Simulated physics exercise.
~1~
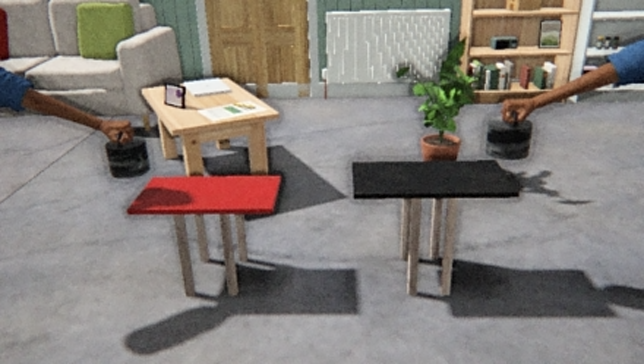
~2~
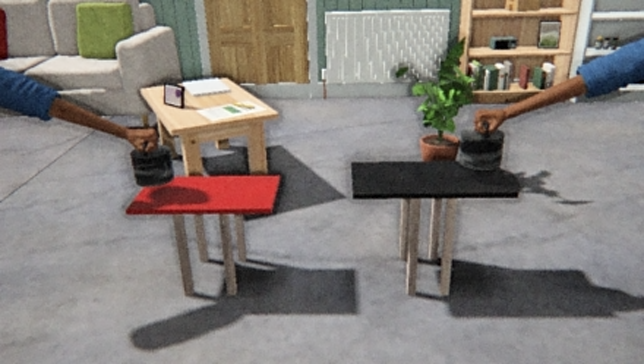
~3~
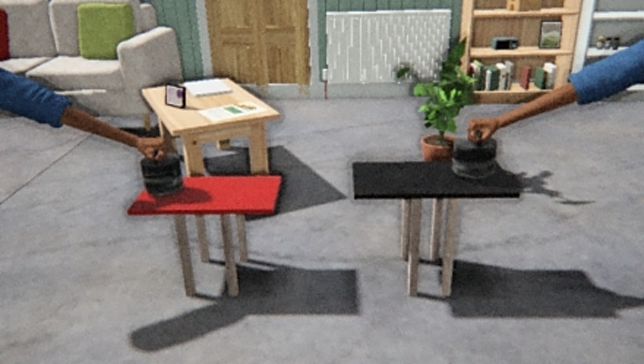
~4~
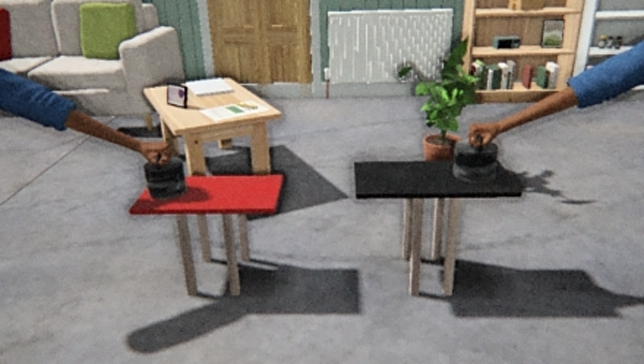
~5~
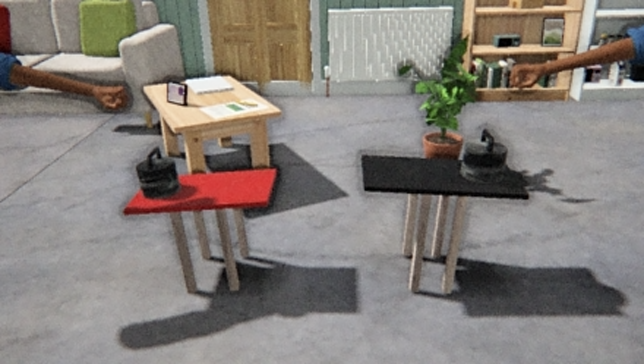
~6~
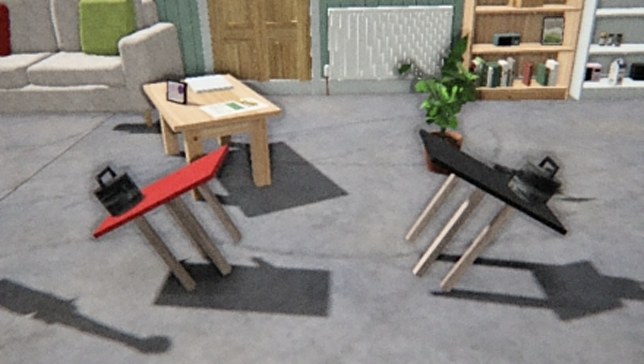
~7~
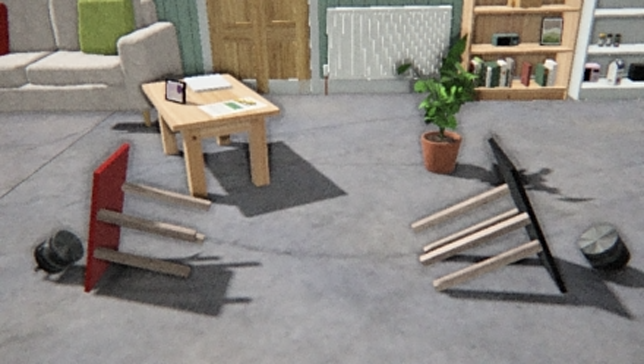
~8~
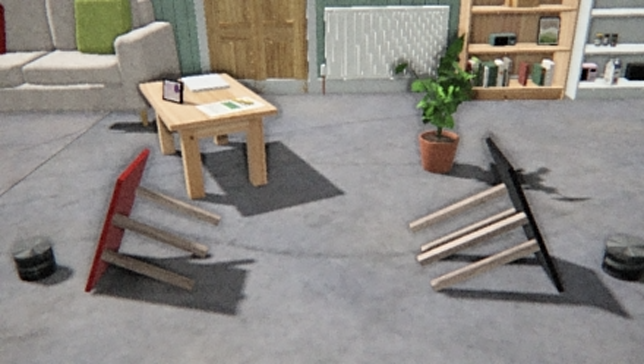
In a living room with a grey sofa, a wooden table and a potted plant, two narrow-footed stands, one red-topped and one black-topped, stand on a grey floor. A hand from each side brings in a dark, handled object and sets it down near the outer edge of each top. Both hands let go and draw back. The red stand tips to the left and the black one tips to the right, their legs lifting. The dark objects slide off onto the floor, and both stands end up lying on their sides.
